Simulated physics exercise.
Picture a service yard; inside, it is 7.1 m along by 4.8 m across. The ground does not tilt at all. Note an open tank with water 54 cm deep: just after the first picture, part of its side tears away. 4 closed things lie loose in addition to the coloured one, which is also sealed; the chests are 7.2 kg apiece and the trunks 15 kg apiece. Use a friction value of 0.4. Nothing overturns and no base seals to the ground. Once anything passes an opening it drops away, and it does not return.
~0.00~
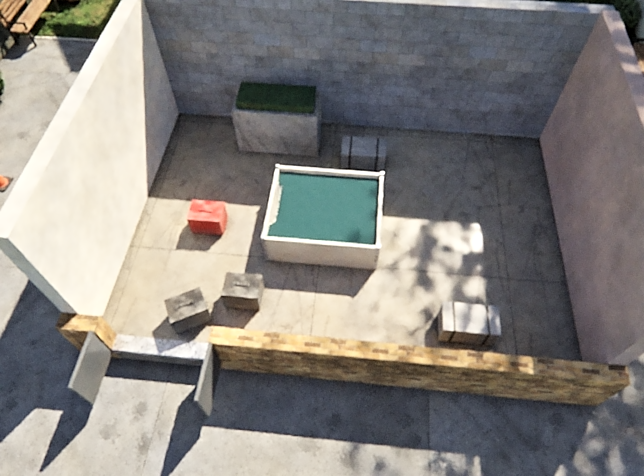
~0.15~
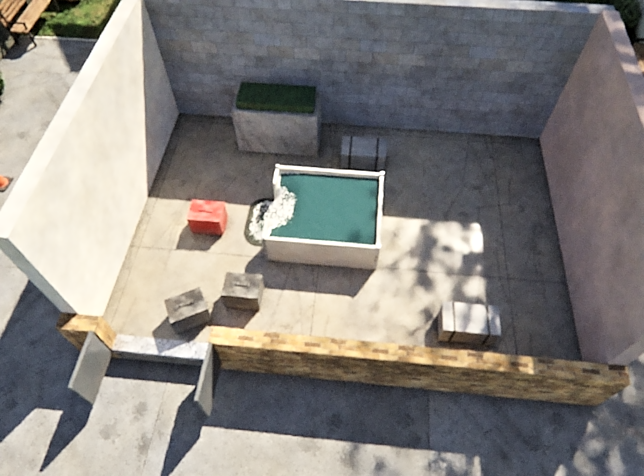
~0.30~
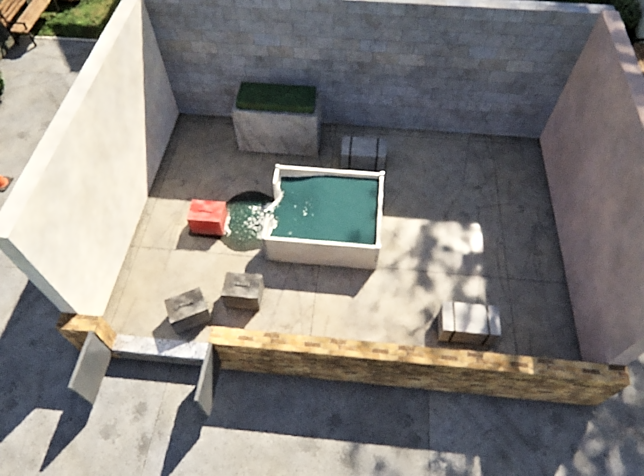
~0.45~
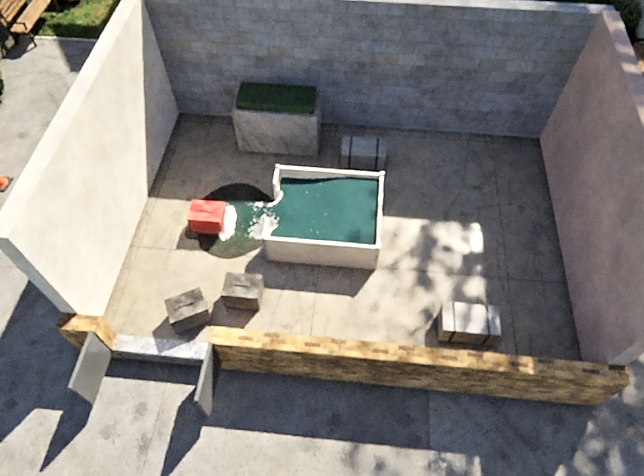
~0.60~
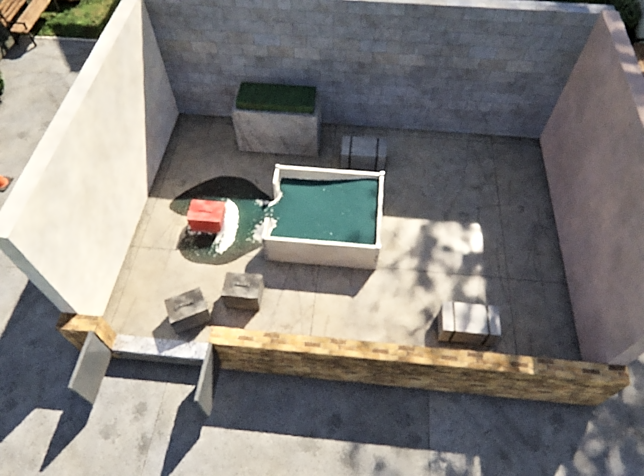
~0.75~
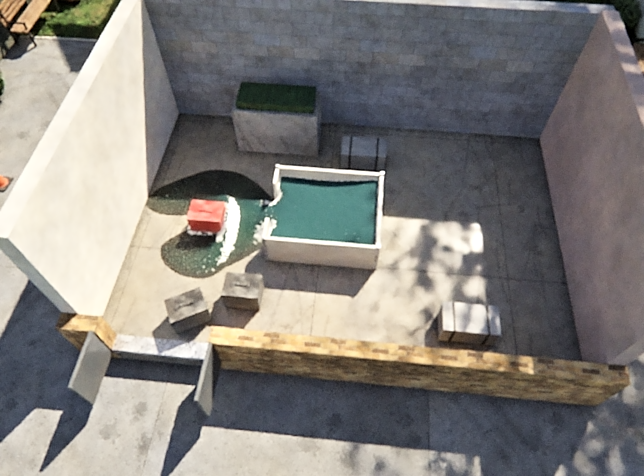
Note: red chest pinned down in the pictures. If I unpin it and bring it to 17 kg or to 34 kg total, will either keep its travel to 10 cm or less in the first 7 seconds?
The small load and double fall short.
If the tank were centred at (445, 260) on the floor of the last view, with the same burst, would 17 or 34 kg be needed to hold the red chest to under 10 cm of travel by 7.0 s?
In that case only the heavier mass works.
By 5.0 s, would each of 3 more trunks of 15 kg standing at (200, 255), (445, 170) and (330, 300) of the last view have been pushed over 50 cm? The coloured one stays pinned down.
In that order: Farther, then not as far, then not as far.
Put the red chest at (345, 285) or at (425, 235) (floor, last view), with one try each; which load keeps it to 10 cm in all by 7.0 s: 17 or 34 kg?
In turn: The lighter suffices; the lighter suffices.
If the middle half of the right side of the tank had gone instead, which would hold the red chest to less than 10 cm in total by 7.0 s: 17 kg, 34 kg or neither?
The lighter one.
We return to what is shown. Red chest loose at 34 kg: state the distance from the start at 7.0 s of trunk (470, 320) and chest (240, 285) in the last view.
Taking them in order, that's 0 centimetres and 5 centimetres.
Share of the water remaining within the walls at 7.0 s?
82 %.
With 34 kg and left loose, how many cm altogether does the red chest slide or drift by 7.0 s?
Some 200 cm in all.
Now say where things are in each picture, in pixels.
In the first picture, the red chest at (206, 211) rests on the ground; 2.3 m2 under water; 0 of 5 have shifted.
In the second picture, the red chest at (206, 211), on the bottom; water covers 2.7 m2; 0 of 5 have shifted.
In the third picture, the red chest at (206, 211) rests on the ground; water covers 3.2 m2; 0 of 5 have shifted.
In the fourth picture, the red chest at (206, 211) rests on the ground; water covers 3.8 m2; 0 of 5 have shifted.
In the fifth picture, the red chest at (206, 211) rests on the ground; water covers 4.4 m2; 0 of 5 have shifted.
In the sixth picture, the red chest at (206, 211), on the bottom; water covers 5.2 m2; 0 of 5 have shifted.
After 1.4 s the red chest would be 98 cm from its start with 17 kg and 81 cm from its start with 34 kg; 6 cm of water round it then.
After 3.1 s the red chest would be 129 cm from its start with 17 kg and 107 cm from its start with 34 kg; 11 cm of water round it then.
After 4.9 s the red chest would be 221 cm from its start with 17 kg and 122 cm from its start with 34 kg; 9 cm of water round it then.
After 7.0 s the red chest would be gone out with 17 kg and 122 cm from its start with 34 kg; 7 cm of water round it then.
